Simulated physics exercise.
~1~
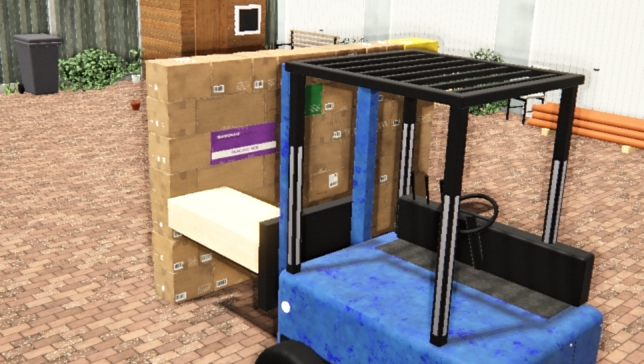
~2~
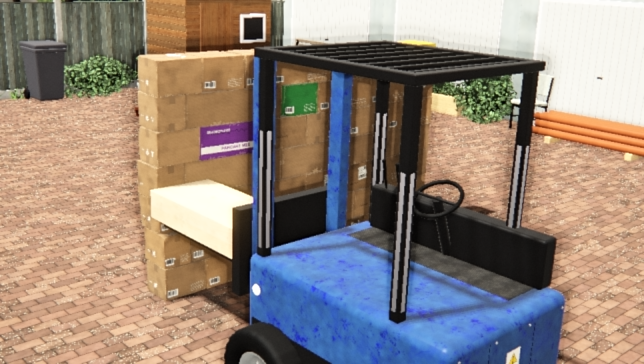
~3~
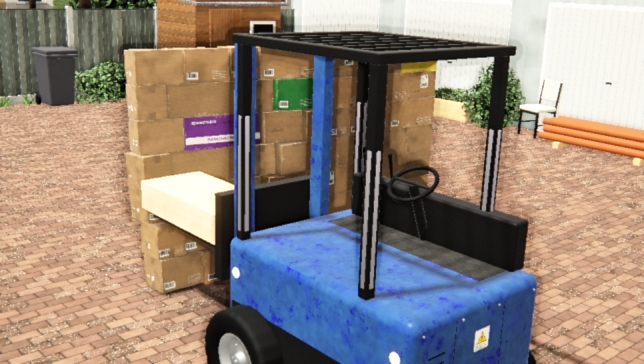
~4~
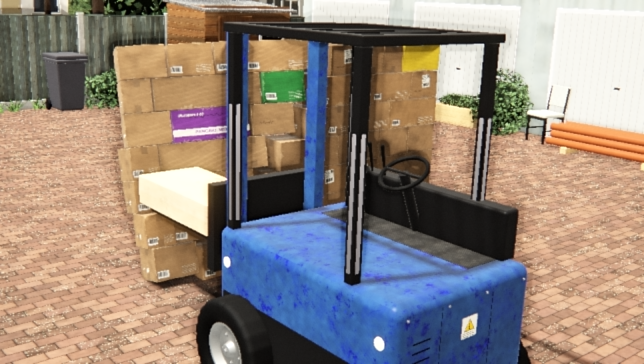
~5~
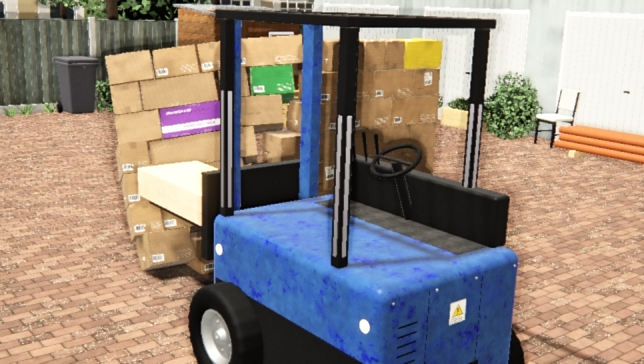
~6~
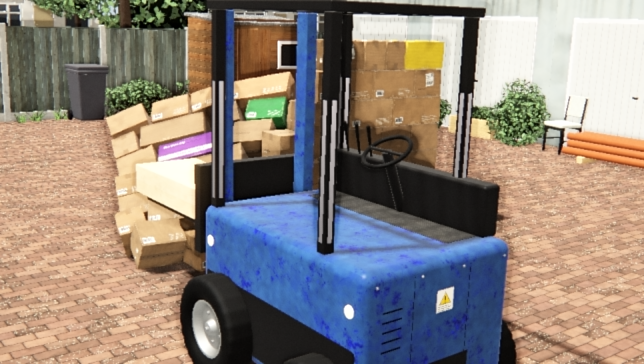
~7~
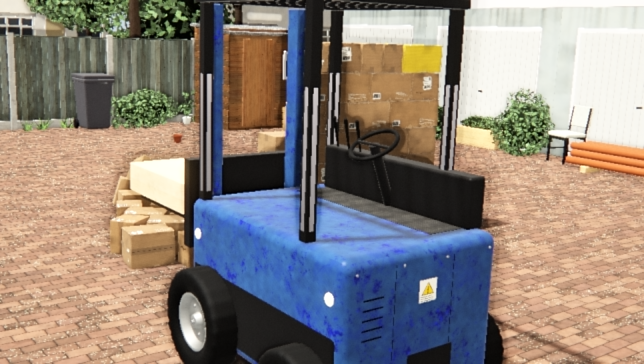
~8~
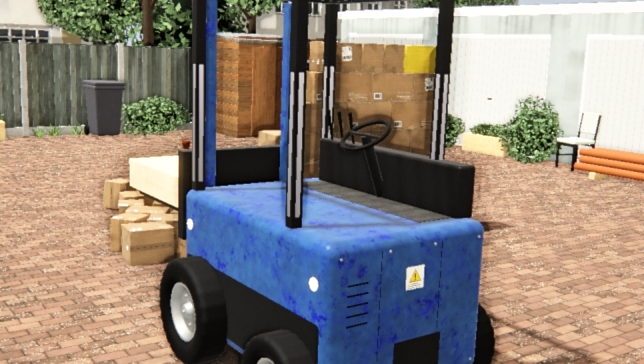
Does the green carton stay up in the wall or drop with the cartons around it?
The green carton drops. It tilts with the leaning left part of the wall and goes down as that part collapses.
